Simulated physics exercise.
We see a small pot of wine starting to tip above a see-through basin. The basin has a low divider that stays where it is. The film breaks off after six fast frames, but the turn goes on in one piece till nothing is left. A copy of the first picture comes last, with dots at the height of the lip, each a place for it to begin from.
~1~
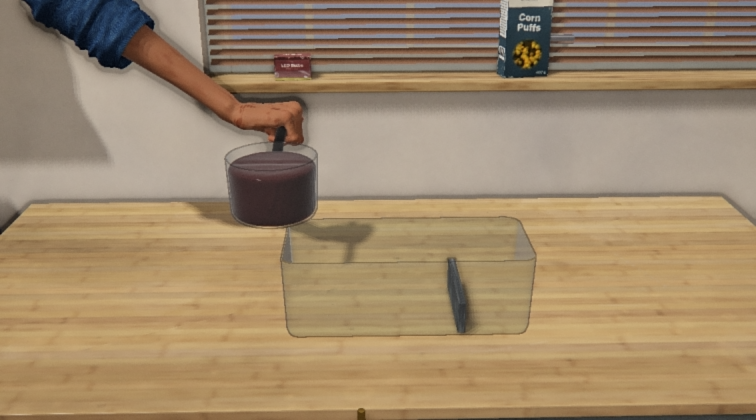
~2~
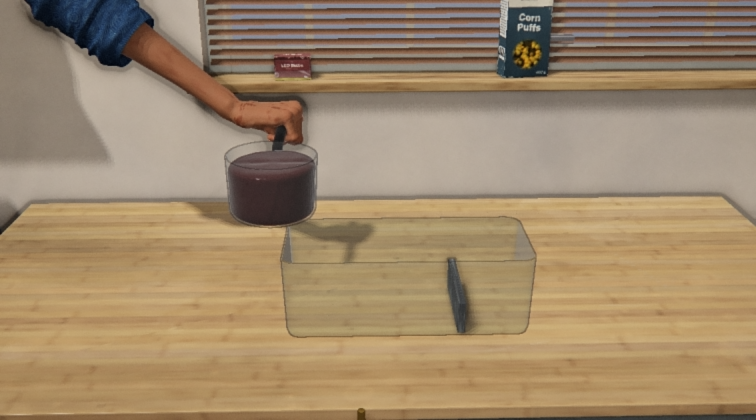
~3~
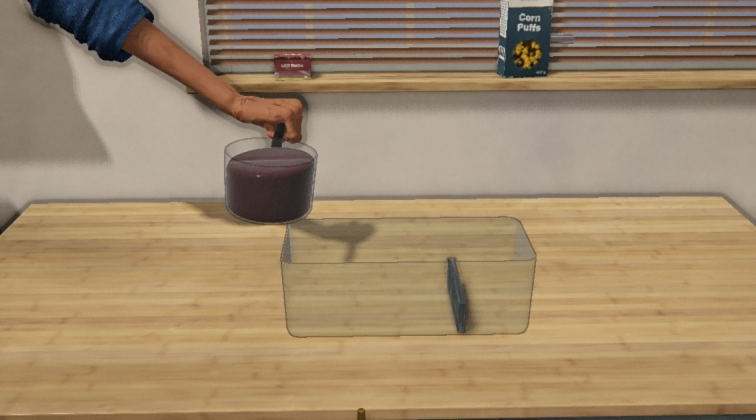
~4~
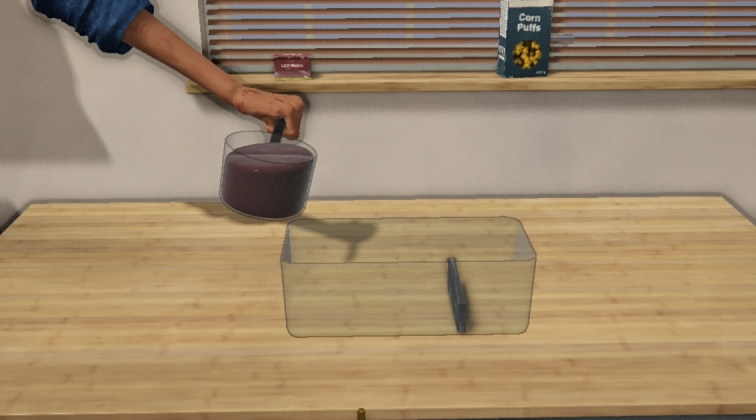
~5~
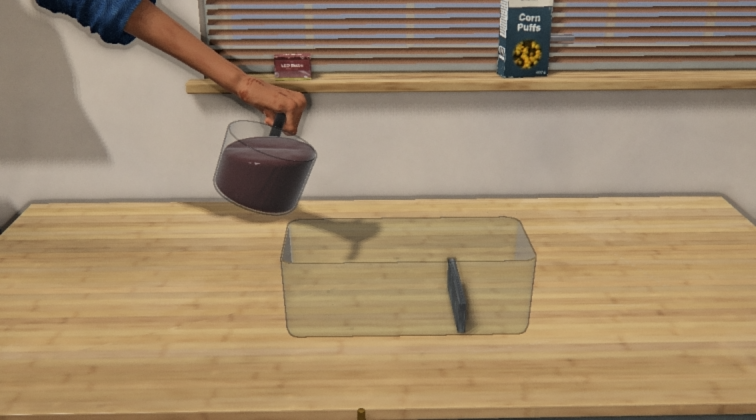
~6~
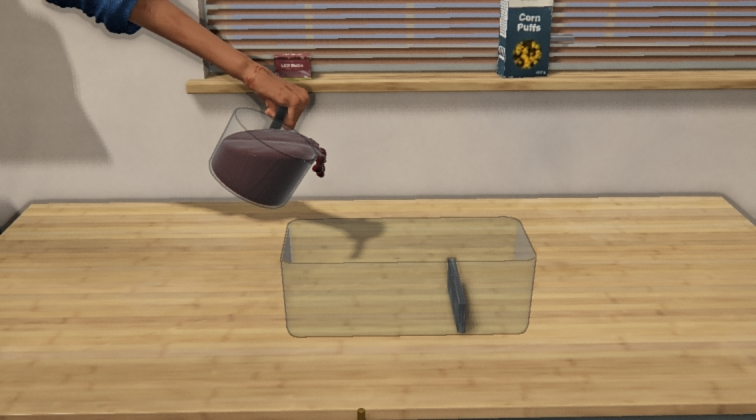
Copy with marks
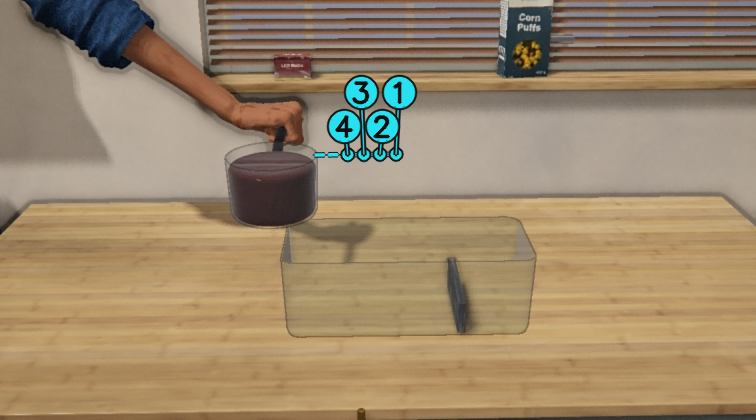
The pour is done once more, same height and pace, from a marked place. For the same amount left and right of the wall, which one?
It is 2.
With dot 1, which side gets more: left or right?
The right one.
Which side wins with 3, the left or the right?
The left one.
On the marked copy, 1 at (396, 154); 2 at (379, 154); 3 at (363, 154); 4 at (347, 154).
If 1 is chosen, about 19 % ends left of the wall and 80 % right of it.
If 2 is chosen, about 49 % ends left of the wall and 50 % right of it.
If 3 is chosen, about 87 % ends left of the wall and 12 % right of it.
If 4 is chosen, about 95 % ends left of the wall and 4 % right of it.
